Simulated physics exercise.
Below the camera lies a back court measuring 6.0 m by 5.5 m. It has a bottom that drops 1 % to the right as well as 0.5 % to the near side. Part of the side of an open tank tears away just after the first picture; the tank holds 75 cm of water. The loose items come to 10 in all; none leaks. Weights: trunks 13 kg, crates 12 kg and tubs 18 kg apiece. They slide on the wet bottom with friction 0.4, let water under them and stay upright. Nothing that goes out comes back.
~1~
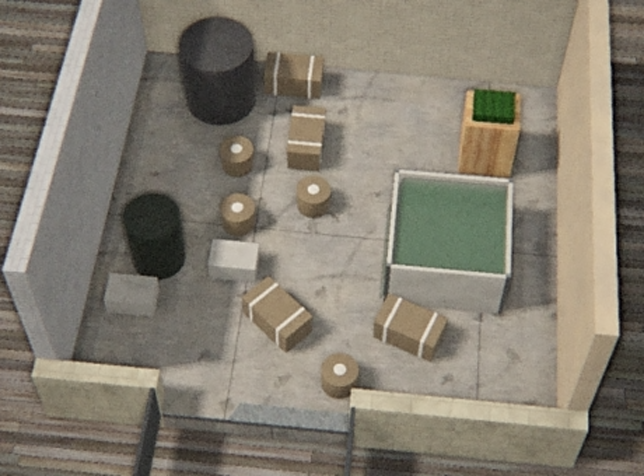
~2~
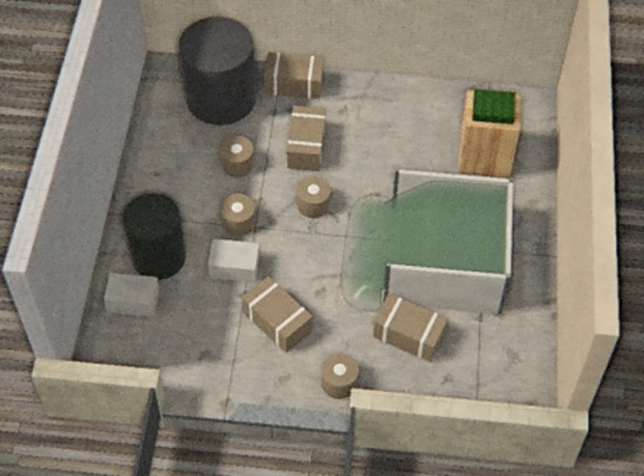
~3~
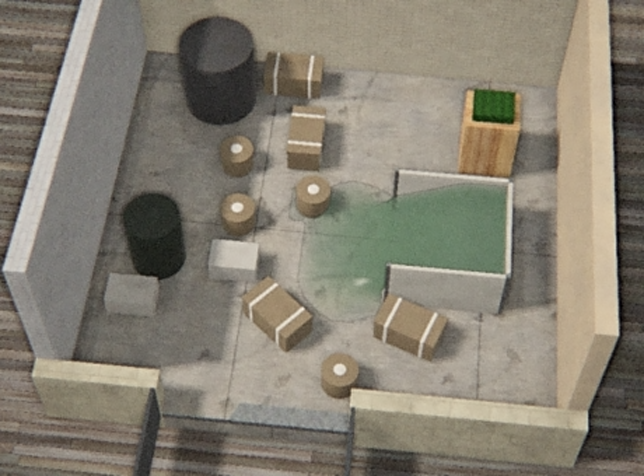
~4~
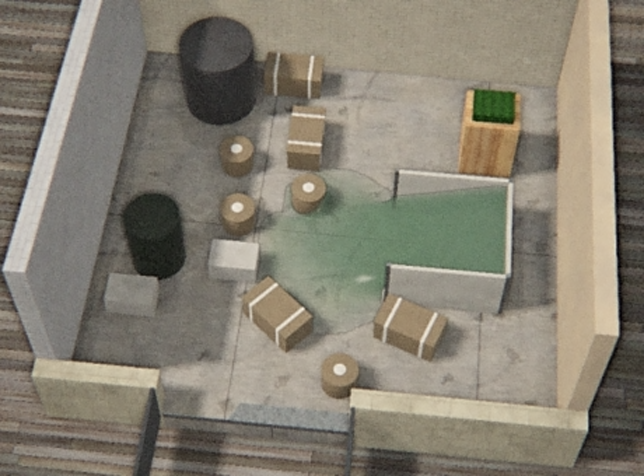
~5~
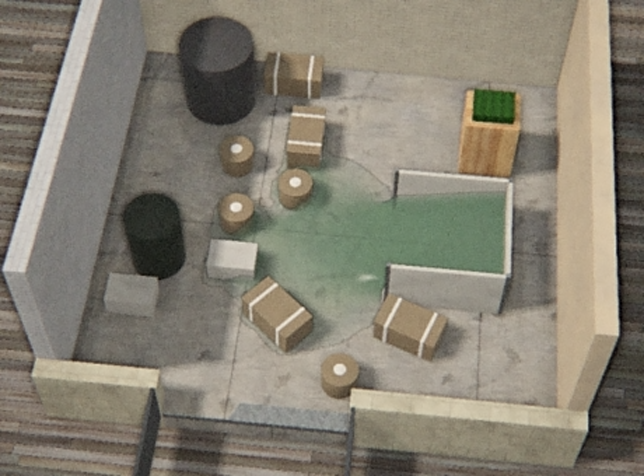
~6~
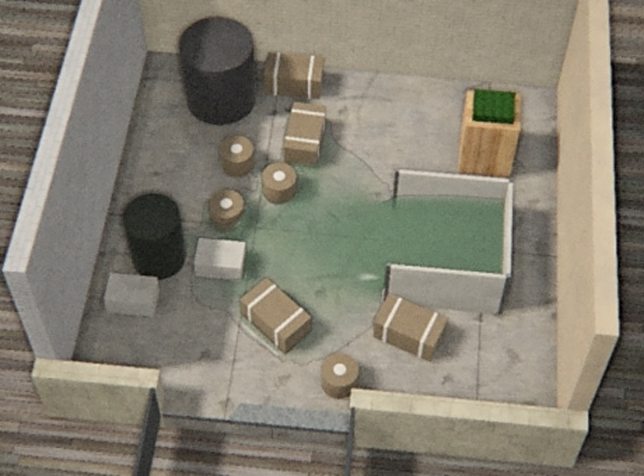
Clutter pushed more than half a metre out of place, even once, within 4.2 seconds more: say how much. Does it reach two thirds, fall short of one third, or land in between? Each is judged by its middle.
The share is in the top band.
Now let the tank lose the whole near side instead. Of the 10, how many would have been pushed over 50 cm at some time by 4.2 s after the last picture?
Result: 4.
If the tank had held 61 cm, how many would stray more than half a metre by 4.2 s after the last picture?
7.
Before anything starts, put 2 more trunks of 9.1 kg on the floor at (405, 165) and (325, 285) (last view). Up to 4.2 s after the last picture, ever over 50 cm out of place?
One by one I'd say not that far and farther than that.
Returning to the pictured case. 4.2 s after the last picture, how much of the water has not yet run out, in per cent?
Around 88 per cent of the water is still in there.
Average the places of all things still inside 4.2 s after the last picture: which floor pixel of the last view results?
Around (284, 206).
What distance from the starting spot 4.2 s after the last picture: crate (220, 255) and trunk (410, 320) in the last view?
Respectively, 140 centimetres and 0 centimetres.
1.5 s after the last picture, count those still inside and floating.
At that time the total is 4.
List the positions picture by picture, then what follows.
A tub at (313, 190) rests on the ground; a crate at (233, 254) rests on the ground; 2.0 m2 under water; 0 of 10 have shifted, in the first frame.
A tub at (313, 190), on the bottom; a crate at (233, 254), on the bottom; 2.9 m2 under water; 0 of 10 have shifted, in the second frame.
A tub at (313, 190), on the bottom; a crate at (233, 254) rests on the ground; 4.1 m2 under water; 0 of 10 have shifted, in the third frame.
A tub at (308, 188) rests on the ground, 7 cm from its start; a crate at (233, 254) rests on the ground; 5.3 m2 under water; 1 of 10 have shifted, in the fourth frame.
A tub at (295, 182) rests on the ground, 27 cm from its start; a crate at (232, 254), on the bottom; 6.5 m2 under water; 1 of 10 have shifted, in the fifth frame.
A tub at (279, 176) rests on the ground, 50 cm from its start; a crate at (220, 253) rests on the ground, 17 cm from its start; water covers 8.0 m2; 4 of 10 have shifted, in the sixth frame.
Then, 0.4 s after the last picture 2 of 10 are over 50 cm from their spots; 1 afloat.
Then, 1.5 s after the last picture 6 of 10 are over 50 cm from their spots; 4 afloat.
Then, 2.8 s after the last picture 6 of 10 are over 50 cm from their spots; 6 afloat.
Then, 4.2 s after the last picture 8 of 10 are over 50 cm from their spots, and 8 have been at some point; 5 afloat.
